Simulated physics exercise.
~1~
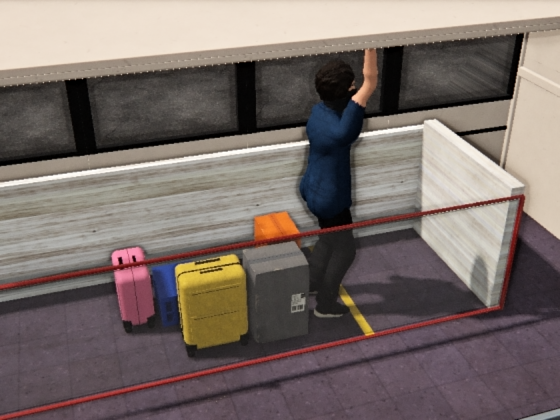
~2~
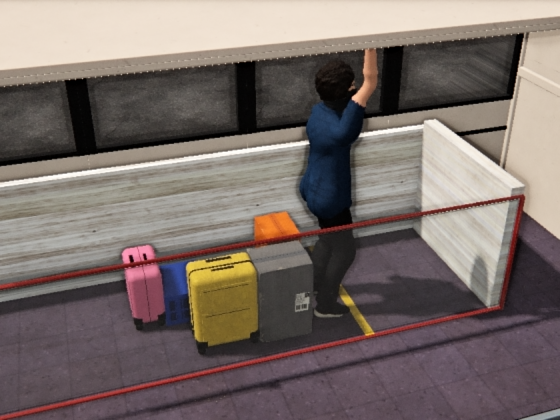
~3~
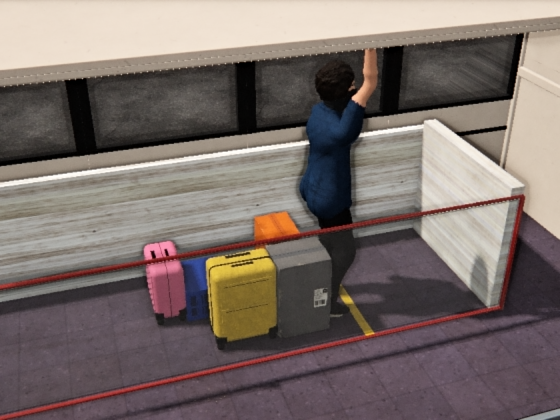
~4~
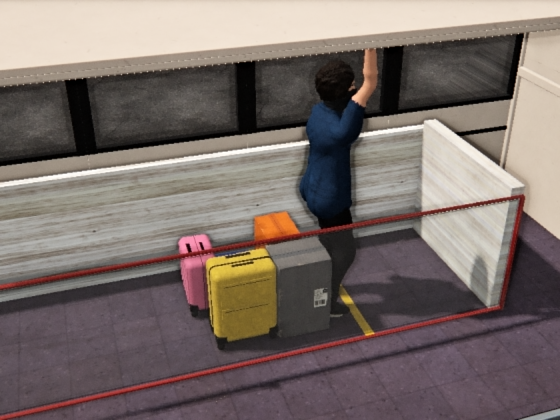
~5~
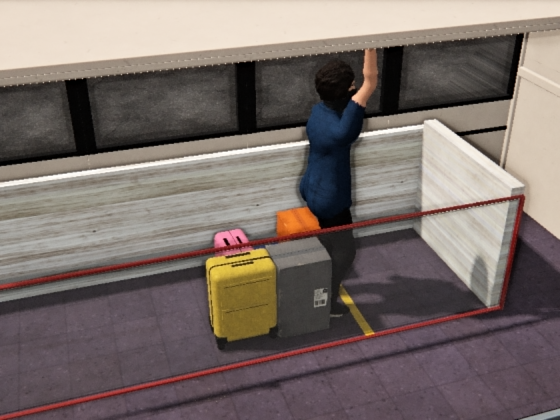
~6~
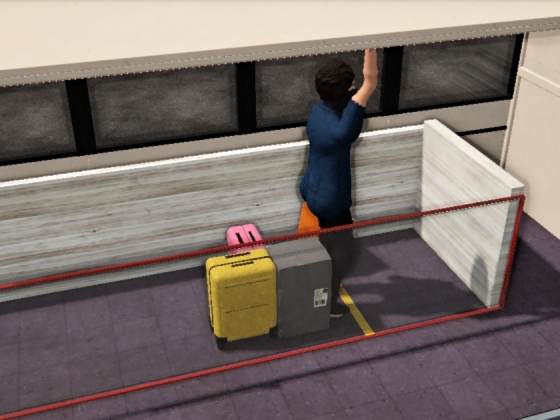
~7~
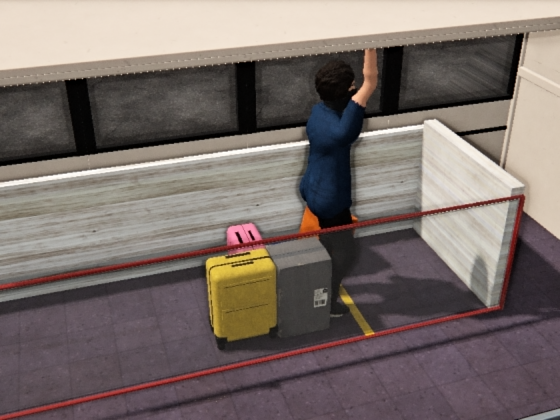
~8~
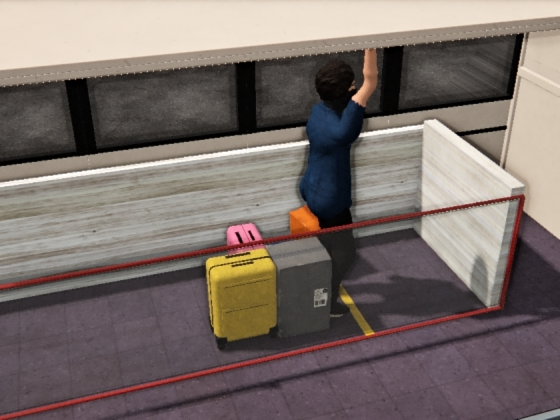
A yellow suitcase rolled a short way right beside a tall grey case as a pink one glided in behind it, hiding a blue item, then an orange bag slid behind the motionless standing person, shifted back slightly, and everything stopped short of the yellow line.
